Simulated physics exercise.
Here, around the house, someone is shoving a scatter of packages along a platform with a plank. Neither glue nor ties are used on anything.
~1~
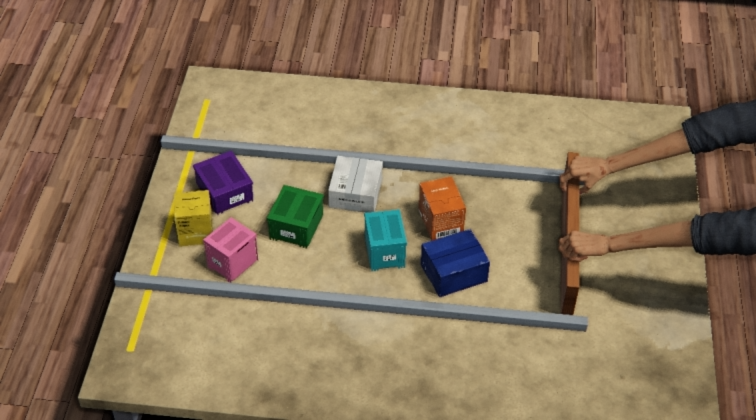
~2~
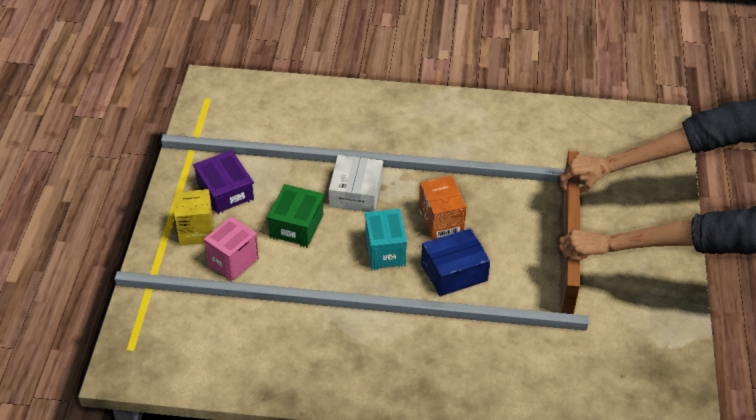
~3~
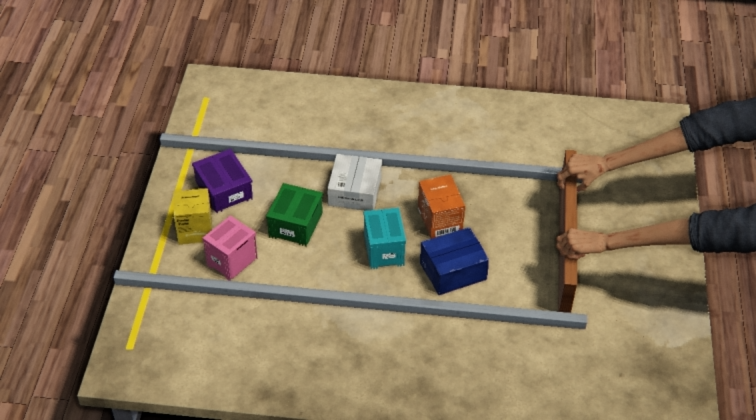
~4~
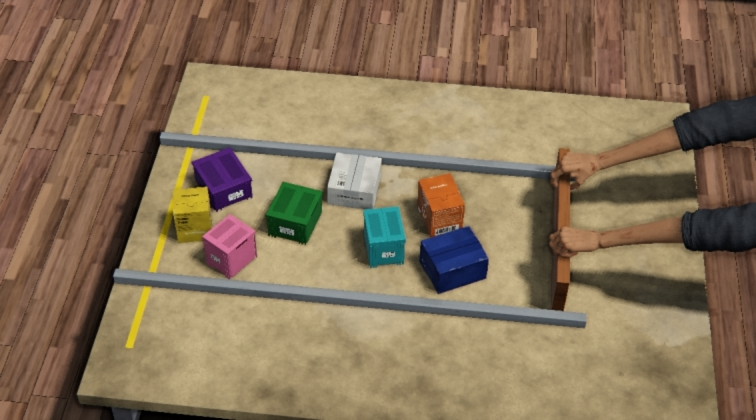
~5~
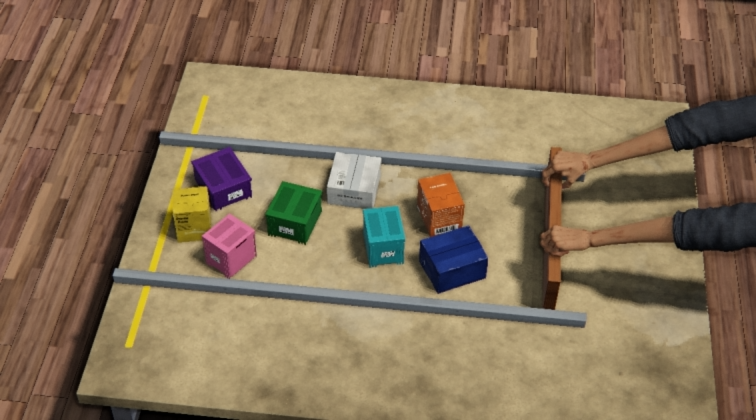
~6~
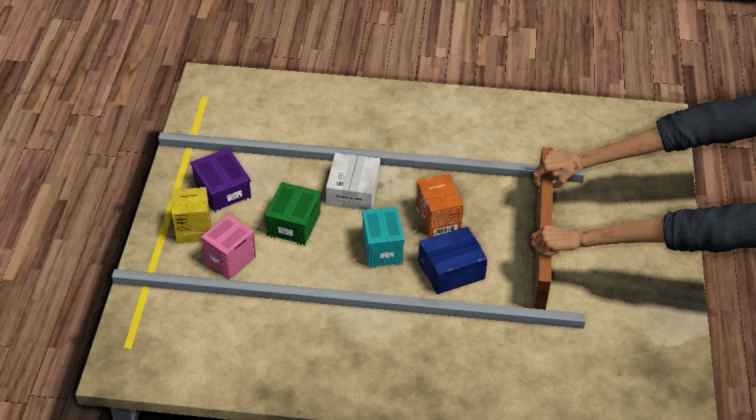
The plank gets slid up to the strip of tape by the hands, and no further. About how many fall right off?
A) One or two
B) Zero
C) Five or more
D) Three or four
C.
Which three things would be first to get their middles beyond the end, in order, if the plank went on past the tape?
First the yellow box, next the green tote, last the purple tote.
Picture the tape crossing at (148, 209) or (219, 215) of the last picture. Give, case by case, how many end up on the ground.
8 and 3.
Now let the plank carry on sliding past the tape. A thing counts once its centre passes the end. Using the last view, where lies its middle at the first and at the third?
First about (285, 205), next about (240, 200).
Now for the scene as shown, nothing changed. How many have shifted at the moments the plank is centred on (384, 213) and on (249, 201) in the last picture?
Respectively 5 and 8.
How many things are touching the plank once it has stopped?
The answer is 3.
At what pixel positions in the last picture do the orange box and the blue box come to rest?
Close to (157, 177); the other close to (136, 219).
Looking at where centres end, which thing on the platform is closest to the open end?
It's the blue box that is foremost.
Soon after, none off yet; yellow box at rest near (192, 215); purple tote at rest near (221, 180); pink tote at rest near (229, 248).
After that, none off yet; yellow box displaced a little near (180, 215); purple tote displaced a little near (211, 172); pink tote displaced a little near (223, 250).
And then, one off so far; yellow box on its way down near (85, 295); purple tote displaced about its own width near (147, 168); pink tote displaced about its own width near (206, 256).
In the end, the number that fall off is five or more; gone, turquoise tote, white parcel, green tote, purple tote and yellow box.
